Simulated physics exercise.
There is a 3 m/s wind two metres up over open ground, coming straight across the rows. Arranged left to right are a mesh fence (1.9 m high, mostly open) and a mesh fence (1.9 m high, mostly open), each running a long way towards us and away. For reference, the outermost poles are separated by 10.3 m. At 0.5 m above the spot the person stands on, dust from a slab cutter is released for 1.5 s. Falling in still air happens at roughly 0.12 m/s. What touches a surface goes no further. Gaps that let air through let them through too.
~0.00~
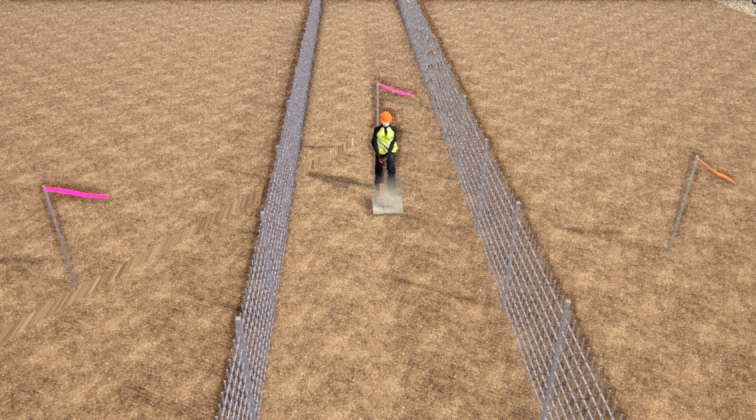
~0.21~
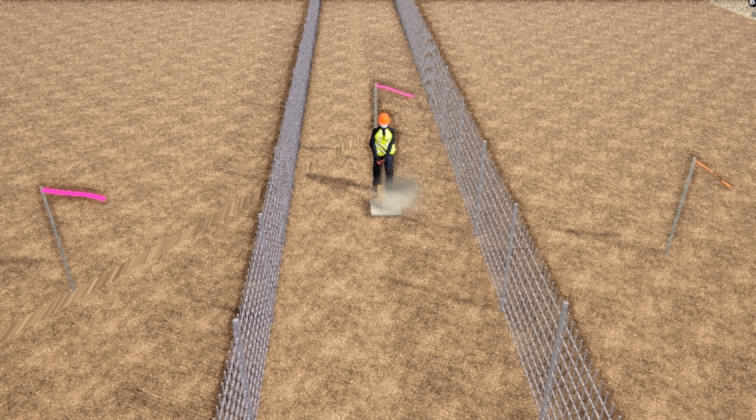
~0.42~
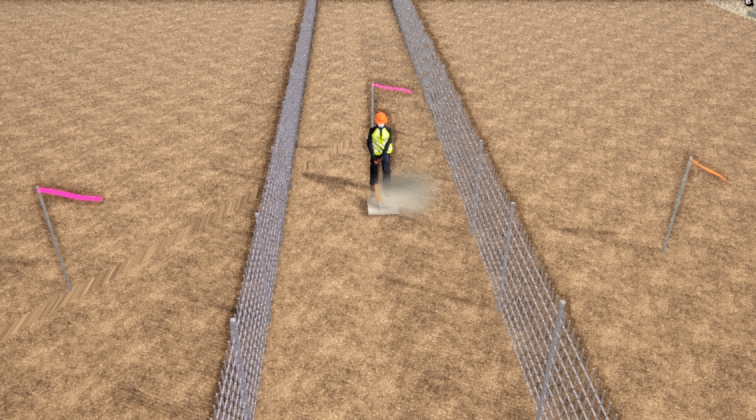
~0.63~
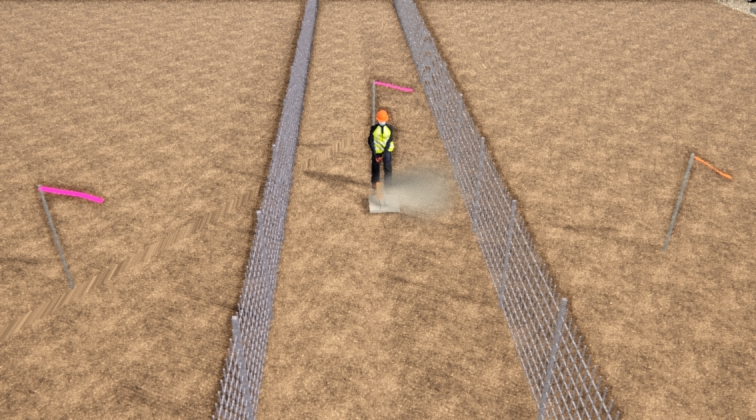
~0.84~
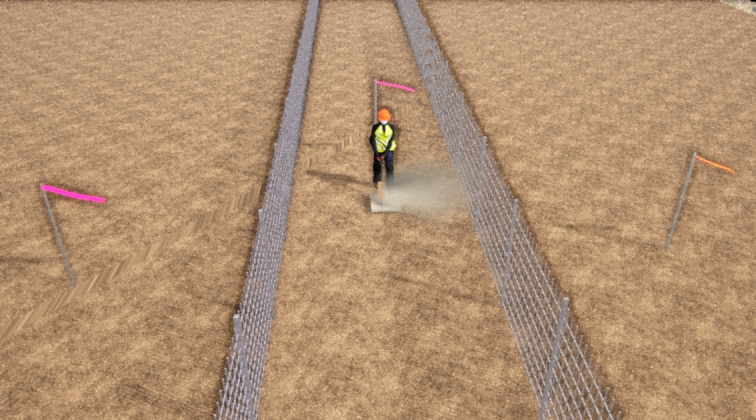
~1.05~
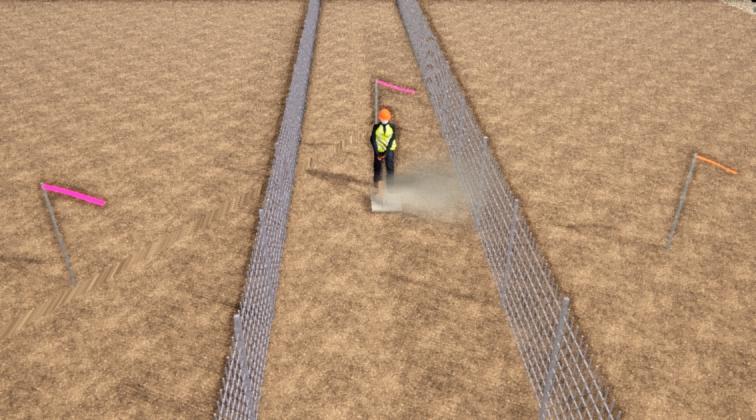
Pale dust rises in a small puff from the slab cutter held by a person in an orange helmet and yellow vest, standing between two mesh fences. It then spreads steadily rightward into a longer, thin cloud reaching the right fence, while the ribbons on poles stream right, shifting slightly.
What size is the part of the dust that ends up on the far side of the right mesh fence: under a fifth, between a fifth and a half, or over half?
More than half.
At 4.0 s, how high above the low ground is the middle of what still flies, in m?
1.0 m.
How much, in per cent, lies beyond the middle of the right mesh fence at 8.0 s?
Estimate: Roughly 90 per cent.
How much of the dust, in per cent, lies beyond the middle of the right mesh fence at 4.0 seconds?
It comes to around 90 %.
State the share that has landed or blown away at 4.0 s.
My guess would be close to 30 percent.
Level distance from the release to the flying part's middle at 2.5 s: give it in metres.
It comes to roughly 2.5 m.
After 2.5 s, 75 % is beyond the right mesh fence; 16 % has touched down or left; the middle of what still flies is 0.6 m above the low ground, near (507, 183).
After 4.0 s, 88 % is beyond the right mesh fence; 32 % has touched down or left; the middle of what still flies is 1.0 m above the low ground, near (627, 164).
After 8.0 s, 88 % is beyond the right mesh fence; 48 % has touched down or left.
After 20.0 s, 88 % is beyond the right mesh fence; 97 % has touched down or left.
After 45.0 s, 88 % is beyond the right mesh fence; 100 % has touched down or left.
